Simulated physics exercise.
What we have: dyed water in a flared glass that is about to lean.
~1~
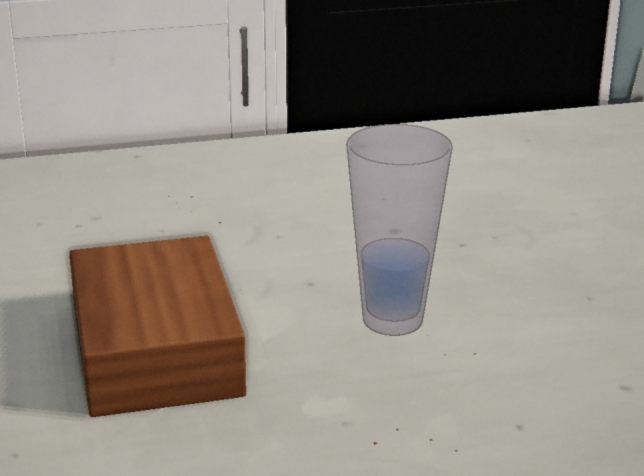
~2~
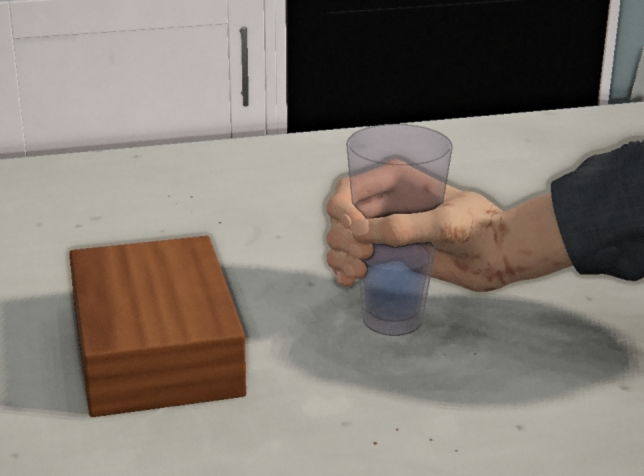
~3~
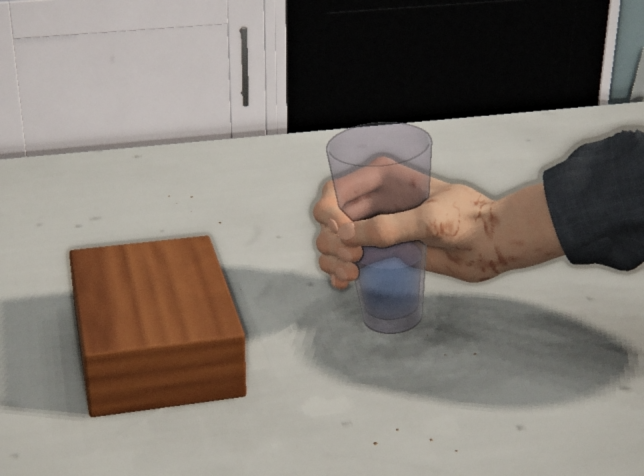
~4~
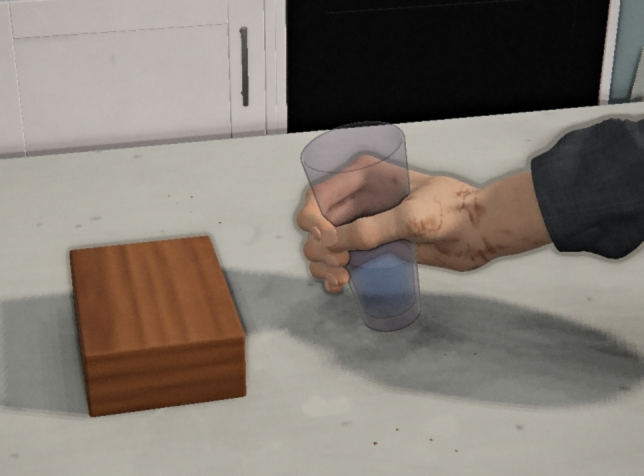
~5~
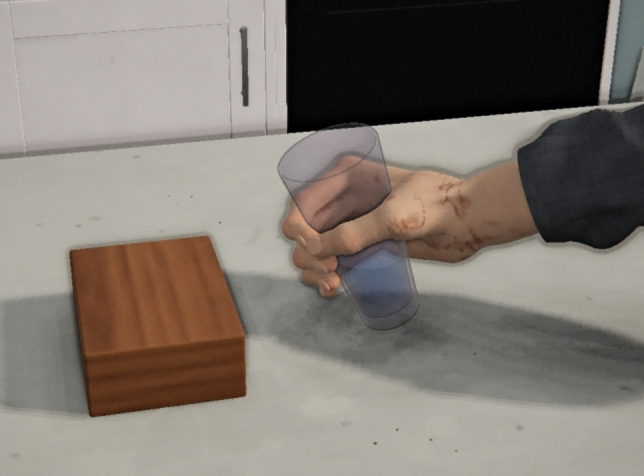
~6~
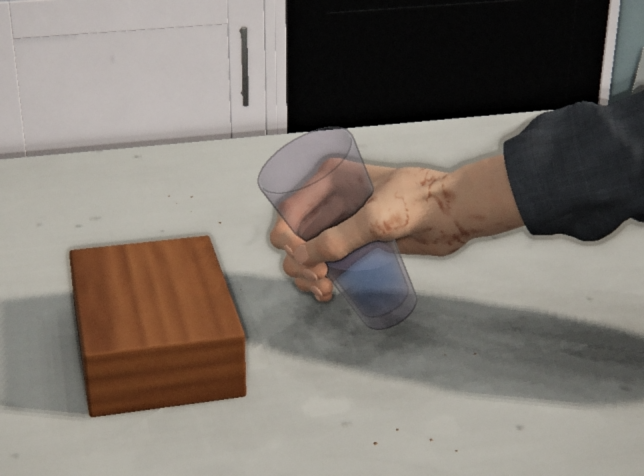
A flared glass partly filled with blue-dyed water stands upright on a pale countertop, right of a wooden block; a hand reaches in from the right, grips it and tilts its top leftward towards the block.
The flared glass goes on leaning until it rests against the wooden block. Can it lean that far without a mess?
The flared glass holds.
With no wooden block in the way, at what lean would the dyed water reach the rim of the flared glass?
At 70° or so.
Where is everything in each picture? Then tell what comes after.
It stands upright; flared glass (396, 228) about a third full, in the first frame.
A hand takes hold; flared glass about a third full, surface at (395, 255); wooden block (154, 320), in the second frame.
On the way over; flared glass (386, 227) about a third full, in the third frame.
It is leaning; flared glass about a third full, surface at (377, 252); wooden block (154, 320), in the fourth frame.
Tipping on its foot; flared glass (358, 229) tipped 20°, in the fifth frame.
The top moves towards the wooden block; flared glass (346, 231) tipped 25°; wooden block (154, 320), in the sixth frame.
Next, the flared glass leans by about 40°; its rim is dry.
After that, the flared glass leans by about 55°; its rim is dry.
Finally, the flared glass leans by about 60°, against the wooden block; its rim is dry.
